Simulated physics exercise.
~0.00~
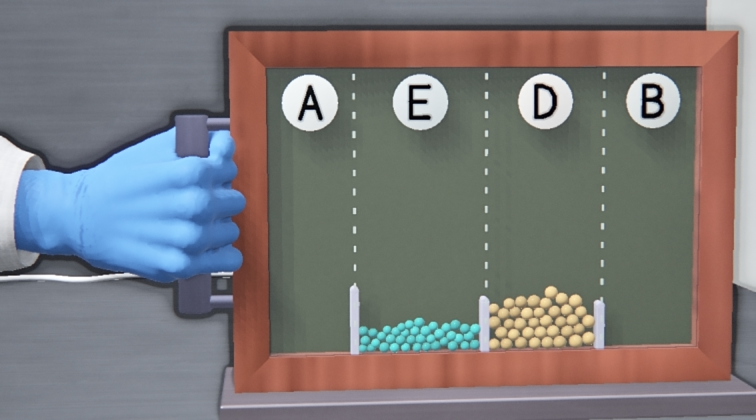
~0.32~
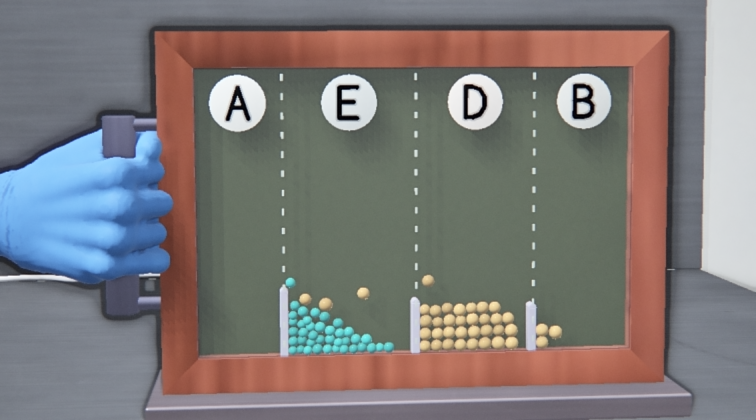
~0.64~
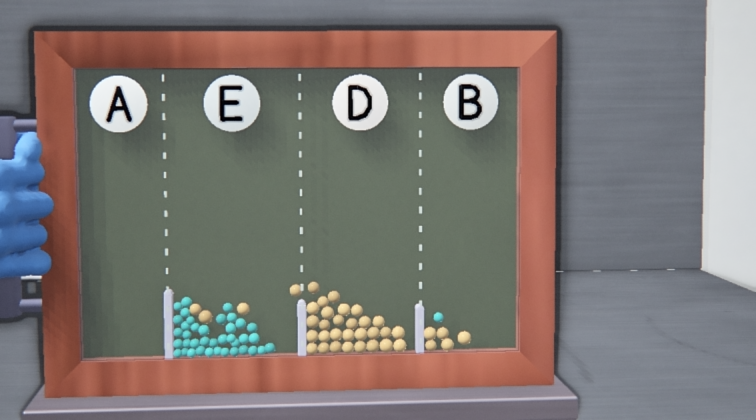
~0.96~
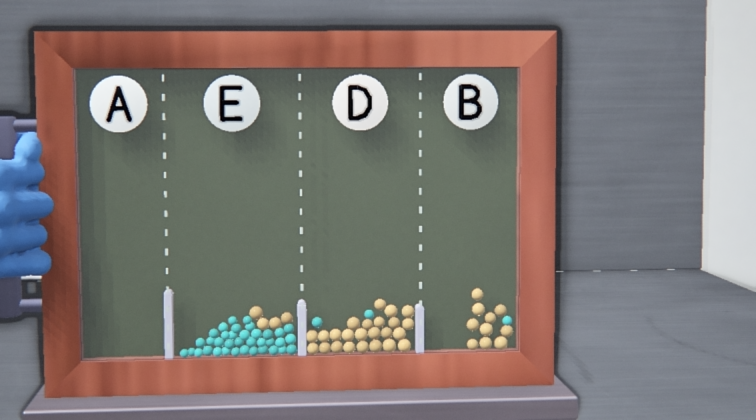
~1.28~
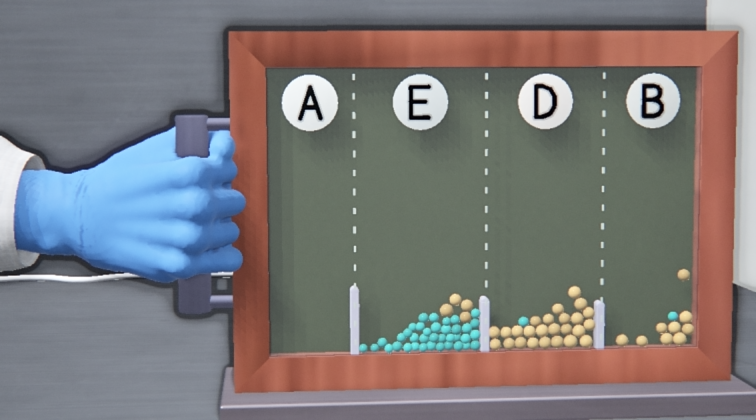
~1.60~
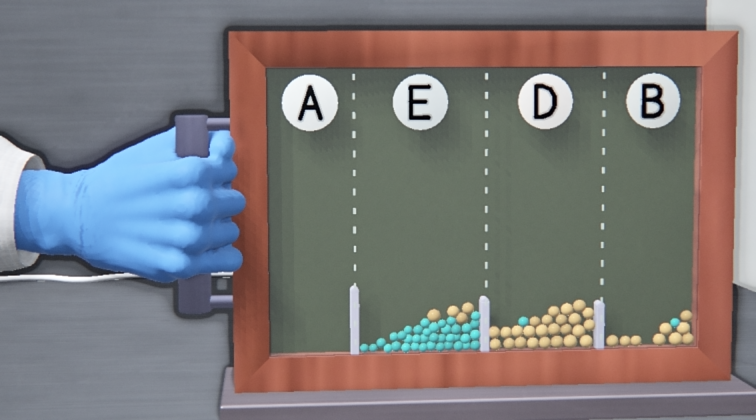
A blue-gloved hand slid a wooden-framed clear case of turquoise and tan beads left and then back right, tossing some over the low dividers, until it stopped where it began with the beads settled, a few mixed, and strip A empty.
